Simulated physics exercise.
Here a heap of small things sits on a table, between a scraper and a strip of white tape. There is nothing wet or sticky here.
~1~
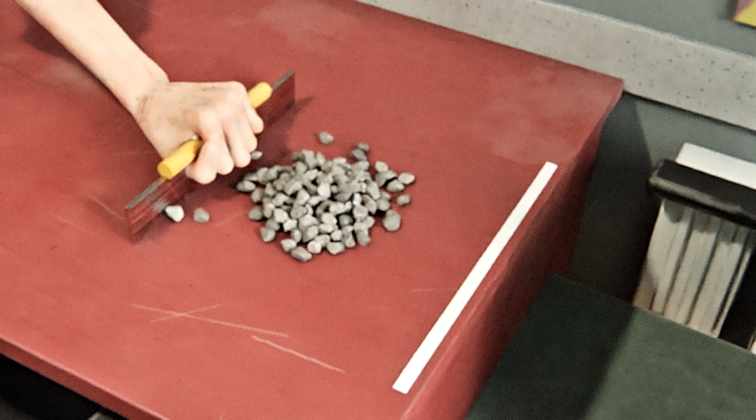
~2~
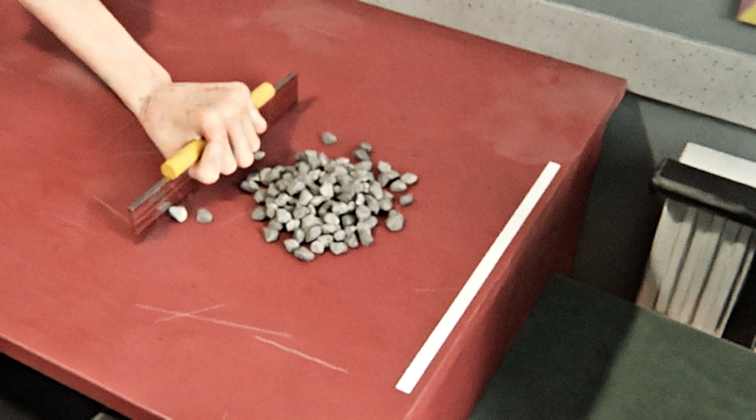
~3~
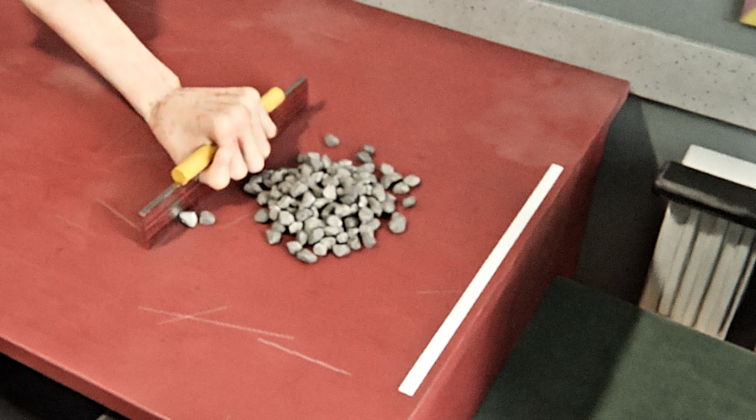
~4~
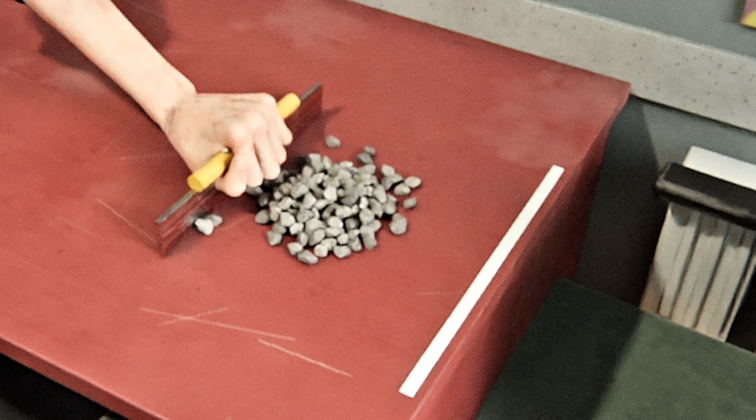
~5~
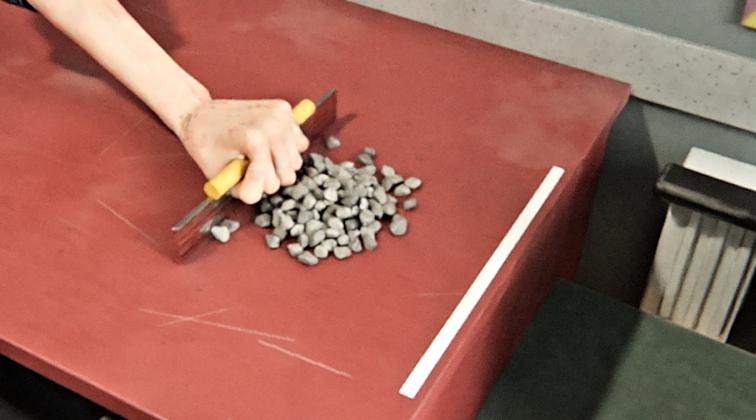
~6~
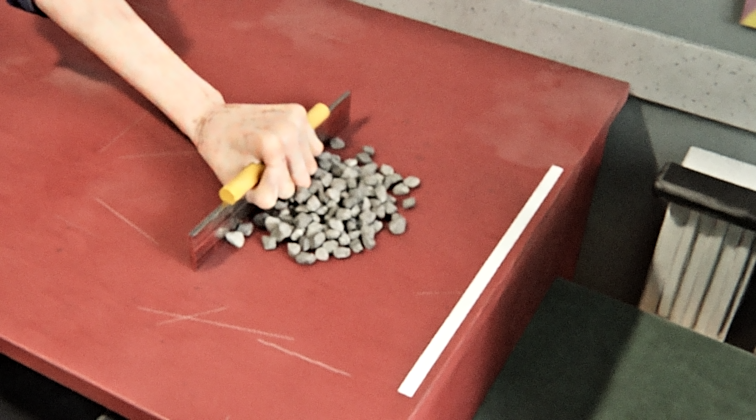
A hand slides a yellow-handled scraper rightward across a red table, pushing some gray gravel.
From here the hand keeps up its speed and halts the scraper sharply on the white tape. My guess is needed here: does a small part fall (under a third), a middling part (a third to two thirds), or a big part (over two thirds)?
I would guess a big part, over two thirds.
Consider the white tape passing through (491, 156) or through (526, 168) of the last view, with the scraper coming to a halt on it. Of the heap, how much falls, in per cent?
It would be around 10 per cent the first time and around 60 per cent the second.
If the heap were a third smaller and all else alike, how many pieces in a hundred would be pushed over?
Estimate: Around 100 %.
Soon after the last picture, scraper still moving, near (388, 197); heap all on the table, its front near (489, 251).
A little later, scraper stopped at the white tape; heap most over the edge.
Later still, scraper stopped at the white tape; heap nearly all over the edge.
At rest, scraper stopped at the white tape; heap nearly all over the edge.
